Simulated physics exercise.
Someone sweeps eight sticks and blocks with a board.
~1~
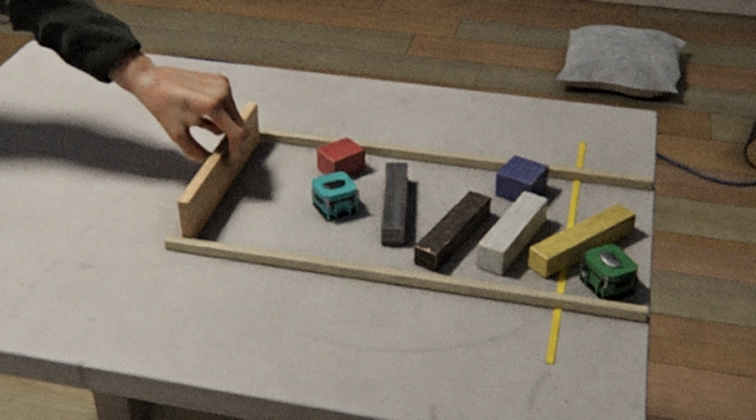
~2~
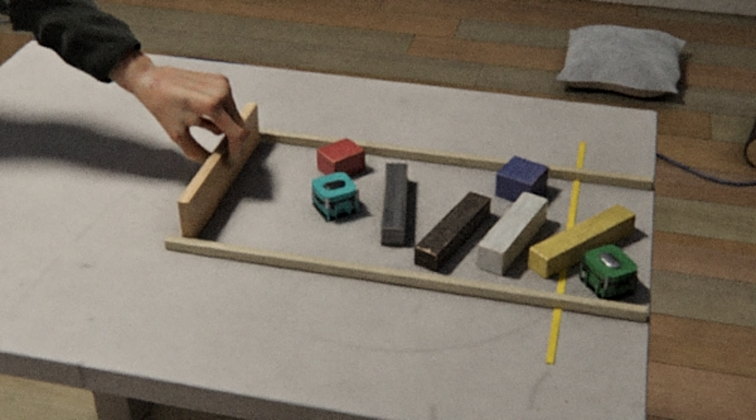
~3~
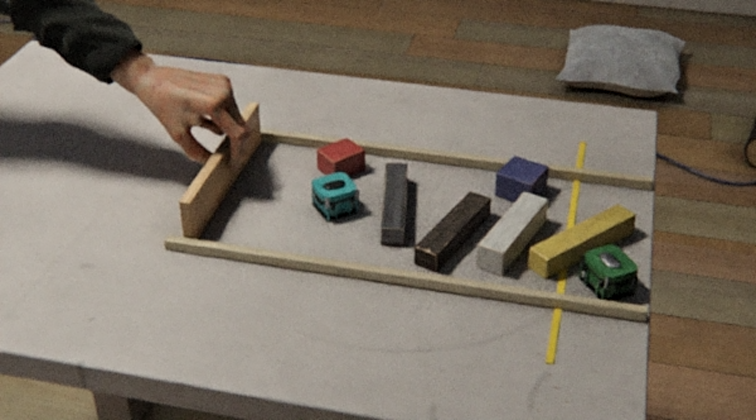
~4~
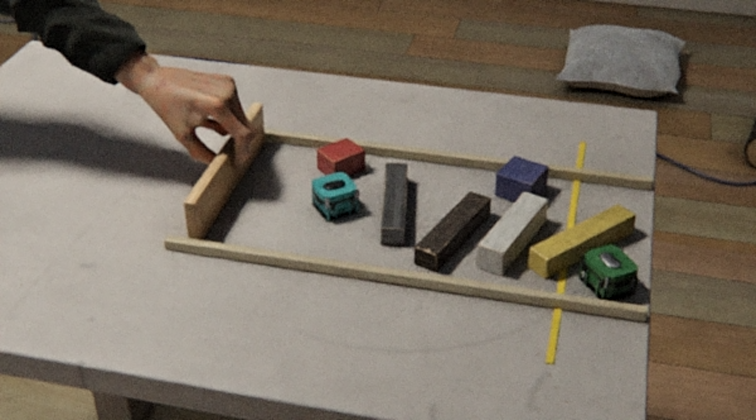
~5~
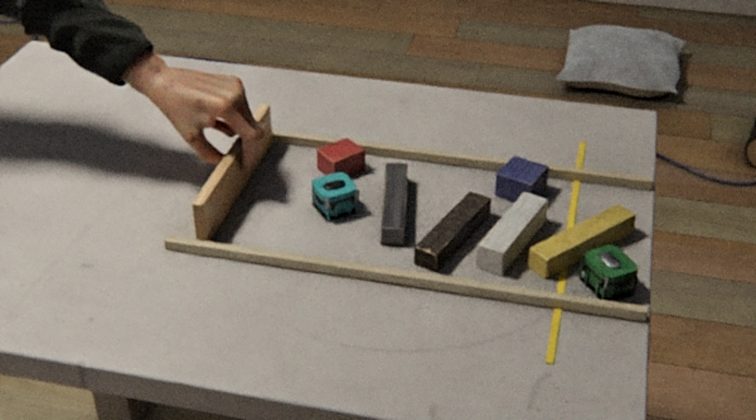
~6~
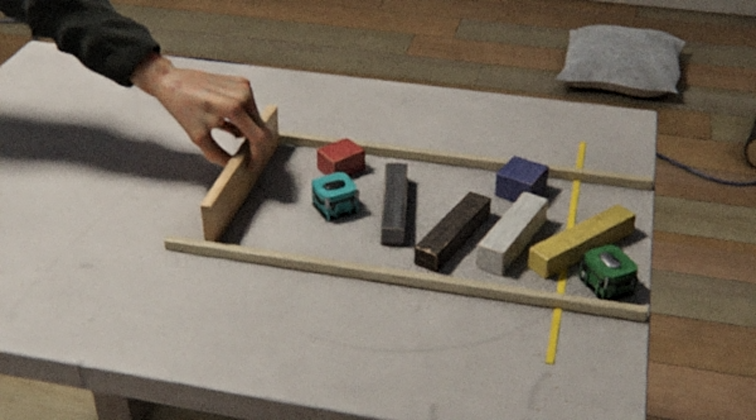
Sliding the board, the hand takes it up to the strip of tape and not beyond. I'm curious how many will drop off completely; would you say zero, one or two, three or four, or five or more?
I would say three or four.
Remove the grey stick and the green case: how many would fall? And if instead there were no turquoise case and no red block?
First try 1, second try 2.
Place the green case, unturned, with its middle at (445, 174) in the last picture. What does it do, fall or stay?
Here the green case stays aboard.
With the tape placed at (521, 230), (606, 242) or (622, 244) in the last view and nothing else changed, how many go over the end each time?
Floor tally per try: 1 / 6 / 6.
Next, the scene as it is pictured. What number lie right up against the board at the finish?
Count: 2.
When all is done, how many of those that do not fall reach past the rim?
Overhang count: 2.
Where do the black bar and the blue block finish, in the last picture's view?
First (647, 261), then (650, 196).
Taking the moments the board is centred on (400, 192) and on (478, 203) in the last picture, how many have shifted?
The count reaches 4 first and 8 second.
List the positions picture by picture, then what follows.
Green case (609, 273); yellow bar (583, 240); white bar (513, 232); board (222, 169); tape (569, 237), in the first picture.
Yellow bar (583, 240); board (222, 169), in the second picture.
White bar (513, 232); grey stick (395, 203), in the third picture.
Green case (609, 273); red block (341, 159), in the fourth picture.
Yellow bar (583, 240); black bar (454, 230), in the fifth picture.
Green case (609, 273); yellow bar (583, 240); white bar (513, 232); board (243, 171); tape (569, 237), in the sixth picture.
Early on, none off yet; green case at rest near (609, 273); yellow bar at rest near (583, 240); white bar at rest near (513, 232).
Finally, the number that fall off is three or four; lost, white bar, yellow bar and green case.
